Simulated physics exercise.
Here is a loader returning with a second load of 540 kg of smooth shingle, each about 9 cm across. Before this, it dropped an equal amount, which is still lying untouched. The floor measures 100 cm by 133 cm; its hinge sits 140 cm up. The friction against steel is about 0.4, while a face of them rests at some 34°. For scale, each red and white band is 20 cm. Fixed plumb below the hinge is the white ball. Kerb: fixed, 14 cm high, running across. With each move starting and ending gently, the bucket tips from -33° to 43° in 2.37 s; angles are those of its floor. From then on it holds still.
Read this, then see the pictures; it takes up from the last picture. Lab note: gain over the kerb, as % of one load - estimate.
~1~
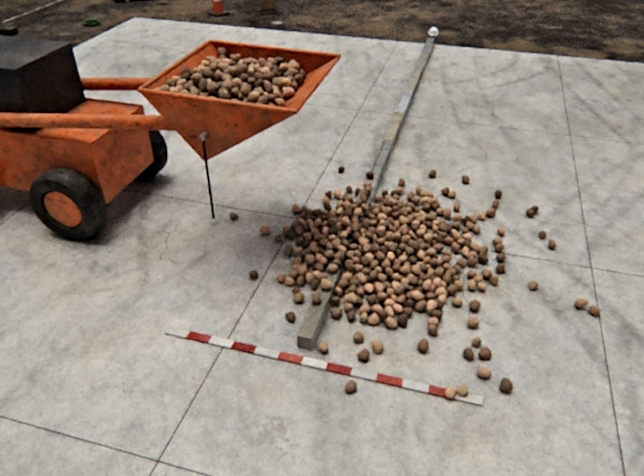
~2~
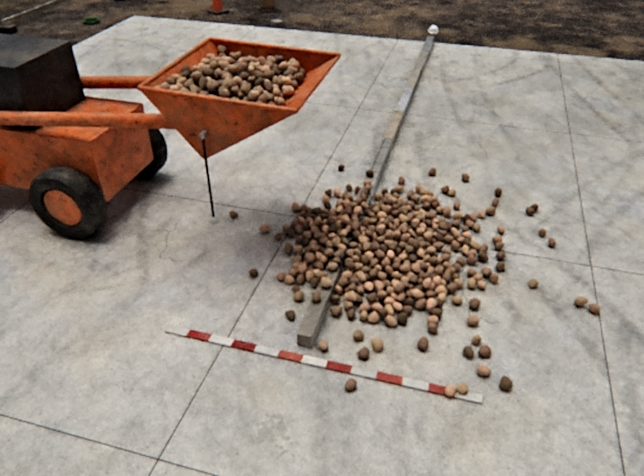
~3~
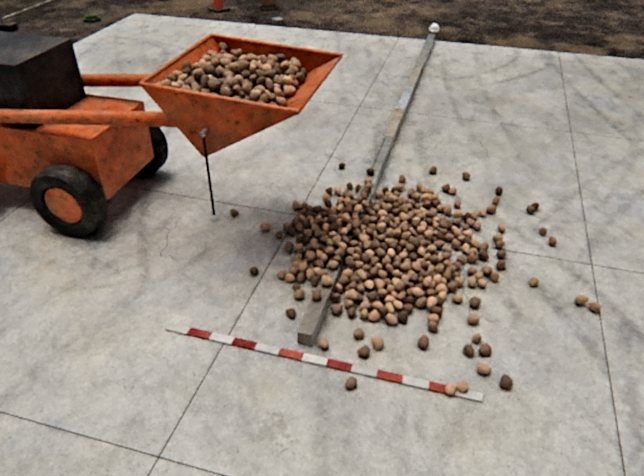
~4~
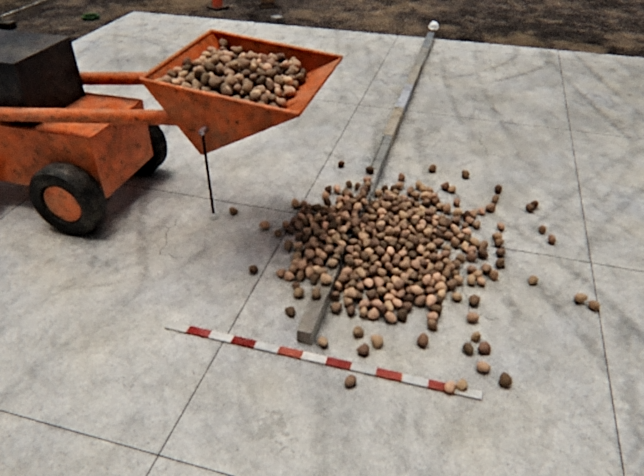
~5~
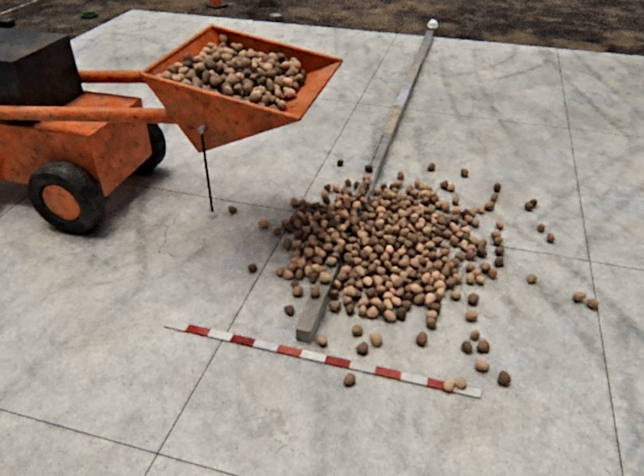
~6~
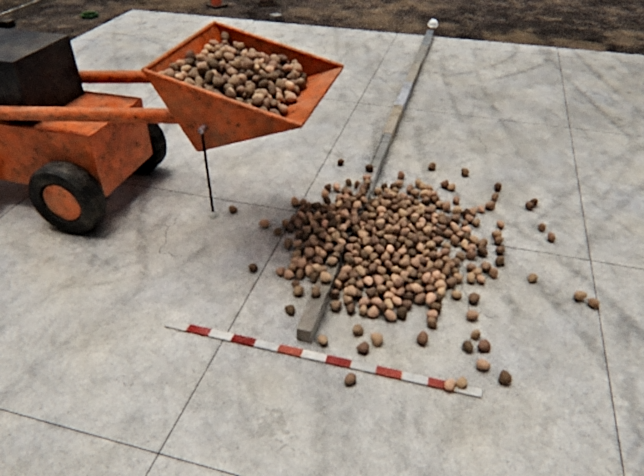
Gain: About 31 %.
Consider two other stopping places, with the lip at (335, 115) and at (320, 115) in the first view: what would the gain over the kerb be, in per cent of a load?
Roughly 80 and 55 percent, in that order.
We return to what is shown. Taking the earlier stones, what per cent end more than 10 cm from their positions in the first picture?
Estimate: 15 %, roughly.
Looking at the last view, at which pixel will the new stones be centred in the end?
In the last view, somewhere near (330, 223).
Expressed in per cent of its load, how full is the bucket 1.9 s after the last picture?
5 % still inside.
Then, 1.2 s after the last picture the floor is at 31°; in per cent of one load, 82 in the bucket, 44 on this side of the kerb, 74 over the kerb; the foremost stones are at (546, 259).
Then, 1.9 s after the last picture the floor is at 43°; in per cent of one load, 4 in the bucket, 98 on this side of the kerb, 97 over the kerb; the foremost stones are at (546, 259).
Then, 2.2 s after the last picture the floor is at 43°; in per cent of one load, 0 in the bucket, 96 on this side of the kerb, 104 over the kerb; the foremost stones are at (546, 259).
Then, 5.1 s after the last picture the floor is at 43°; in per cent of one load, 0 in the bucket, 94 on this side of the kerb, 105 over the kerb; the foremost stones are at (546, 259). Net gain over the kerb, 31.
